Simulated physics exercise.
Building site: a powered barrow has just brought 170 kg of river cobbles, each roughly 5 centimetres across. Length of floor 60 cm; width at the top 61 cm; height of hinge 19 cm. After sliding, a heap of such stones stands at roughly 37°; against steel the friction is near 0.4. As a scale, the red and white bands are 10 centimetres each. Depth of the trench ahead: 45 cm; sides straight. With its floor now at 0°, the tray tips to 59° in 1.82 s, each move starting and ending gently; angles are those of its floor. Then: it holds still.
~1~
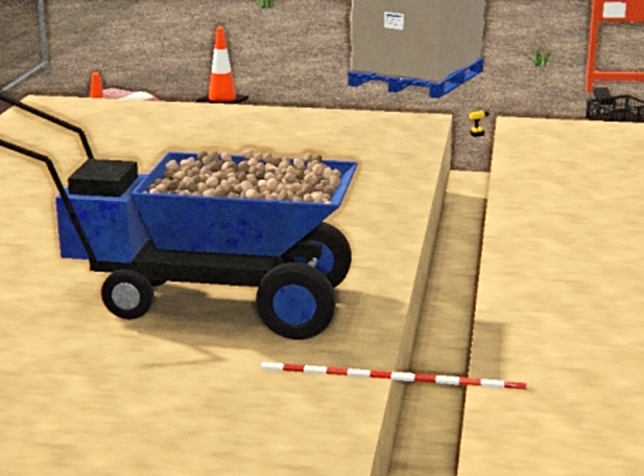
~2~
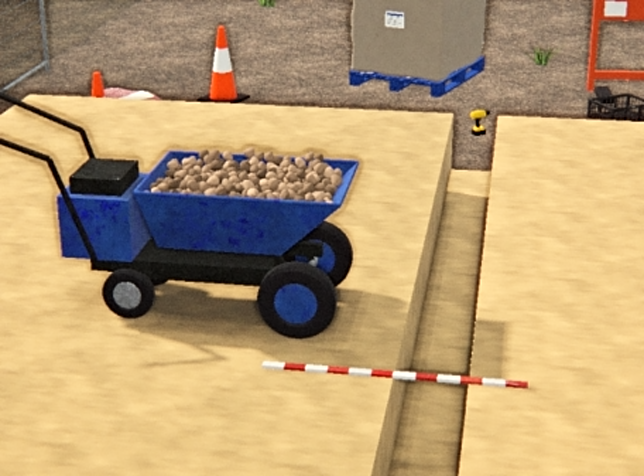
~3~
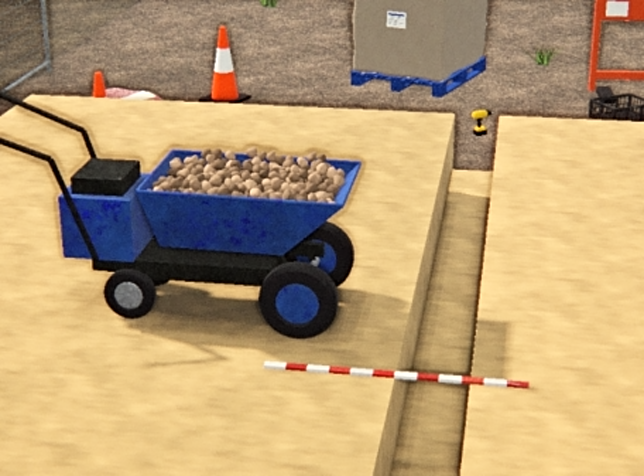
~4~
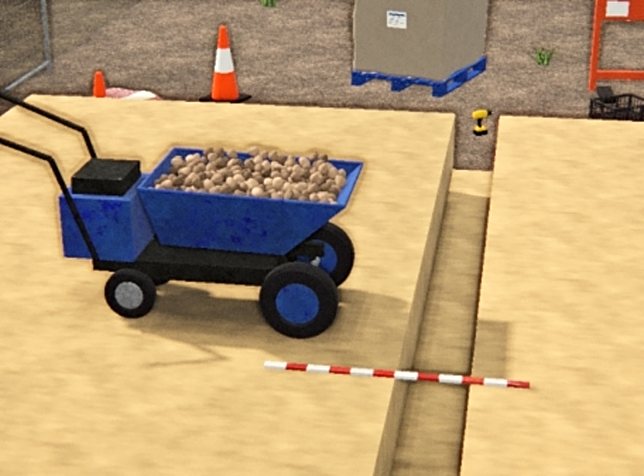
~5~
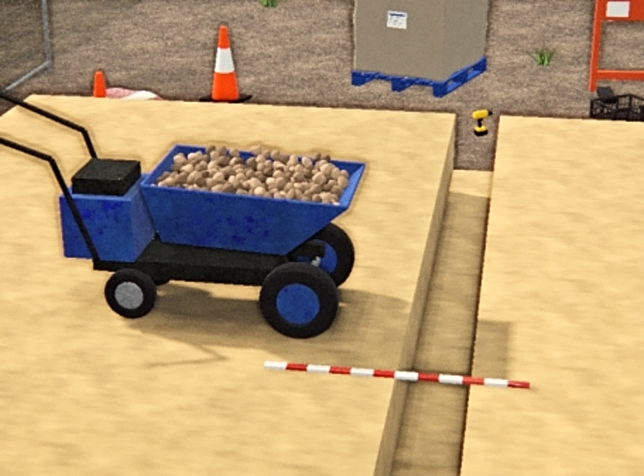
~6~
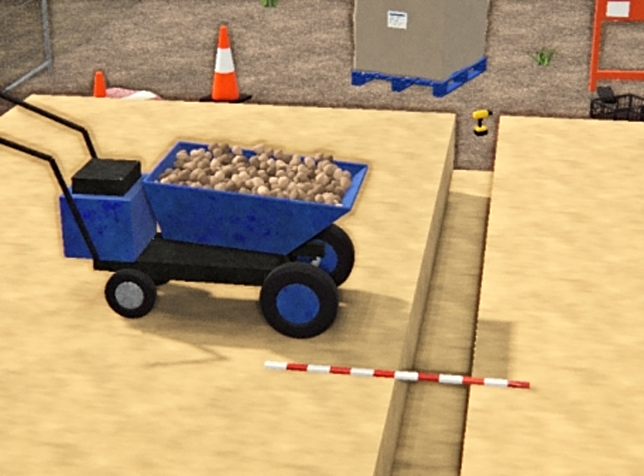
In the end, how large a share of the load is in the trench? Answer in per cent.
A share of roughly 85 %.
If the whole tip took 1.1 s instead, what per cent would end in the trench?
About 75%.
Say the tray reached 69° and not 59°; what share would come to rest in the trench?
I'd expect around 80 in a hundred.
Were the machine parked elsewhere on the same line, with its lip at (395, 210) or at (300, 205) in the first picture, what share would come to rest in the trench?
About 30 per cent from the first spot, about 95 from the second.
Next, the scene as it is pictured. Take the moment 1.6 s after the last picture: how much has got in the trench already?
At that moment: Approx. 35 %.
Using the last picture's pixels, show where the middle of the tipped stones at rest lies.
Resting centre: About (451, 379).
Then, 1.1 s after the last picture the floor is at 50°, 99 % in the tray; the foremost stones are at (424, 246).
Then, 1.6 s after the last picture the floor is at 59°, 61 % in the tray, 34 % in the trench, 5 % past the trench; the foremost stones are at (521, 323).
Then, 2.0 s after the last picture the floor is at 59°, 35 % in the tray, 50 % in the trench, 14 % past the trench; the foremost stones are at (595, 321).
Then, 3.9 s after the last picture the floor is at 59°, 0 % in the tray, 85 % in the trench, 15 % past the trench; the foremost stones are past the picture's edge.
